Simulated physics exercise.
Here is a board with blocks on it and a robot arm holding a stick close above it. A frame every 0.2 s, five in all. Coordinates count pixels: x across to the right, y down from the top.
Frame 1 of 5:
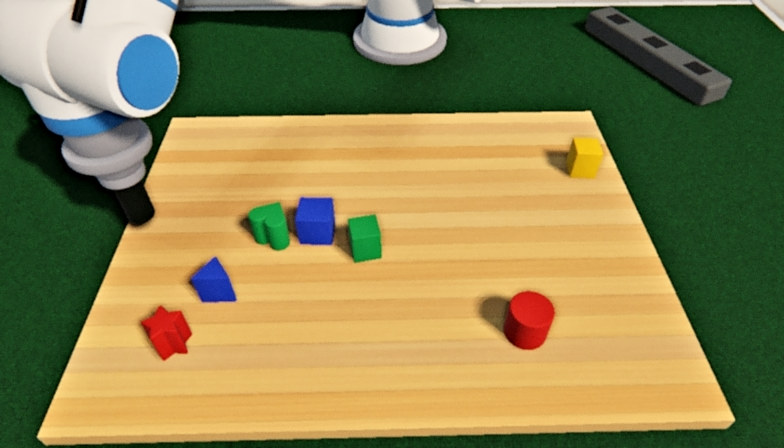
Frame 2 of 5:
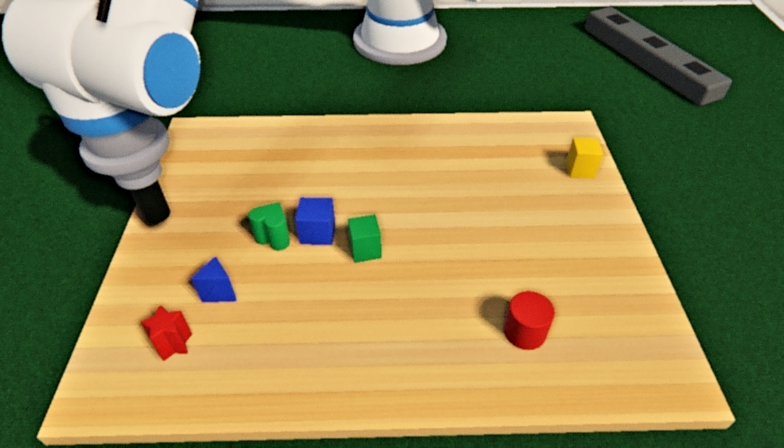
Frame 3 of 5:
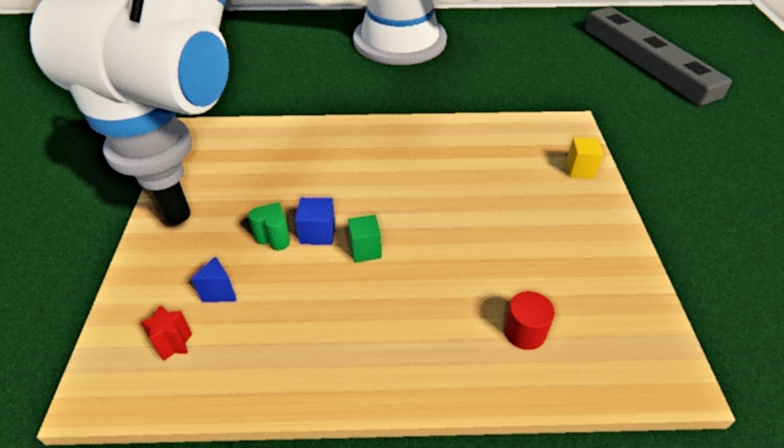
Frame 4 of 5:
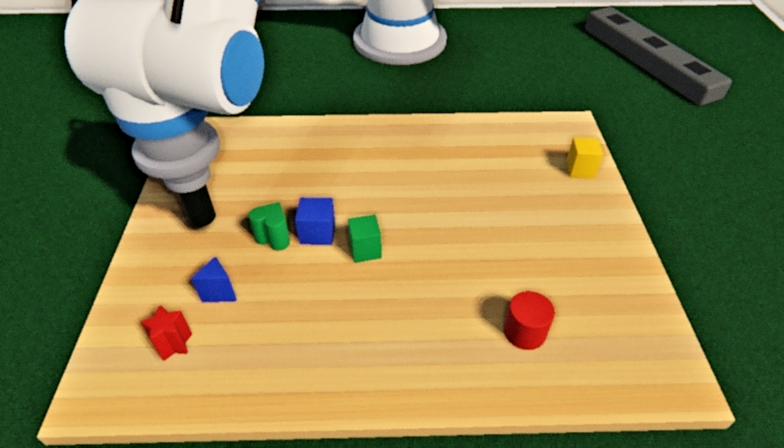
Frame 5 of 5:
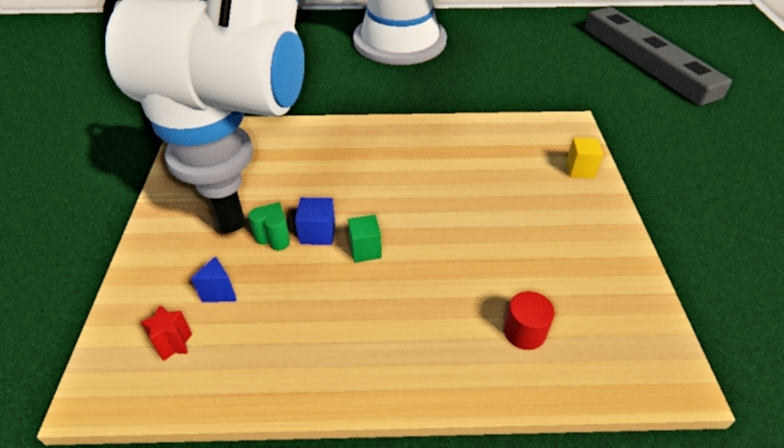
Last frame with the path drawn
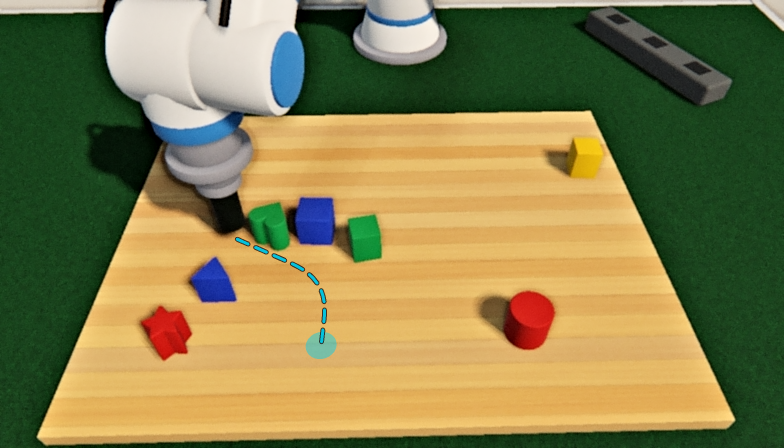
The robot arm moves its black stick right across the board, close to the green heart.
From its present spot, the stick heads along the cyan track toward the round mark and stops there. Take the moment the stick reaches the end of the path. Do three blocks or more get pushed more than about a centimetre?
In short: No.
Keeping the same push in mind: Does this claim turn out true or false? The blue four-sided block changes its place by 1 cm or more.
The claim holds.
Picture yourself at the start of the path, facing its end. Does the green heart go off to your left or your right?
Facing from start to end, it will go to the left.
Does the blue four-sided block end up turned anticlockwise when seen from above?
That would be a yes.
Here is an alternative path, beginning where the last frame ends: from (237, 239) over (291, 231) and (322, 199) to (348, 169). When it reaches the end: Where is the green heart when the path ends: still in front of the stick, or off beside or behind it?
My answer is that the green heart has slipped off.
Drawn move, from (237, 239) by way of (283, 260) and (322, 292) to (321, 345).
What follows on the original path. One third of the way, stick at (281, 245); green heart at (312, 224), turned 30° anticlockwise; blue four-sided block at (334, 206), turned 55° anticlockwise.
Two thirds of the way, stick at (319, 278); green heart at (330, 230), turned 75° anticlockwise; blue four-sided block at (339, 204), turned 70° anticlockwise.
At the end, stick at (319, 331); green heart at (330, 230), turned 75° anticlockwise; blue four-sided block at (339, 204), turned 70° anticlockwise; green four-sided block still.
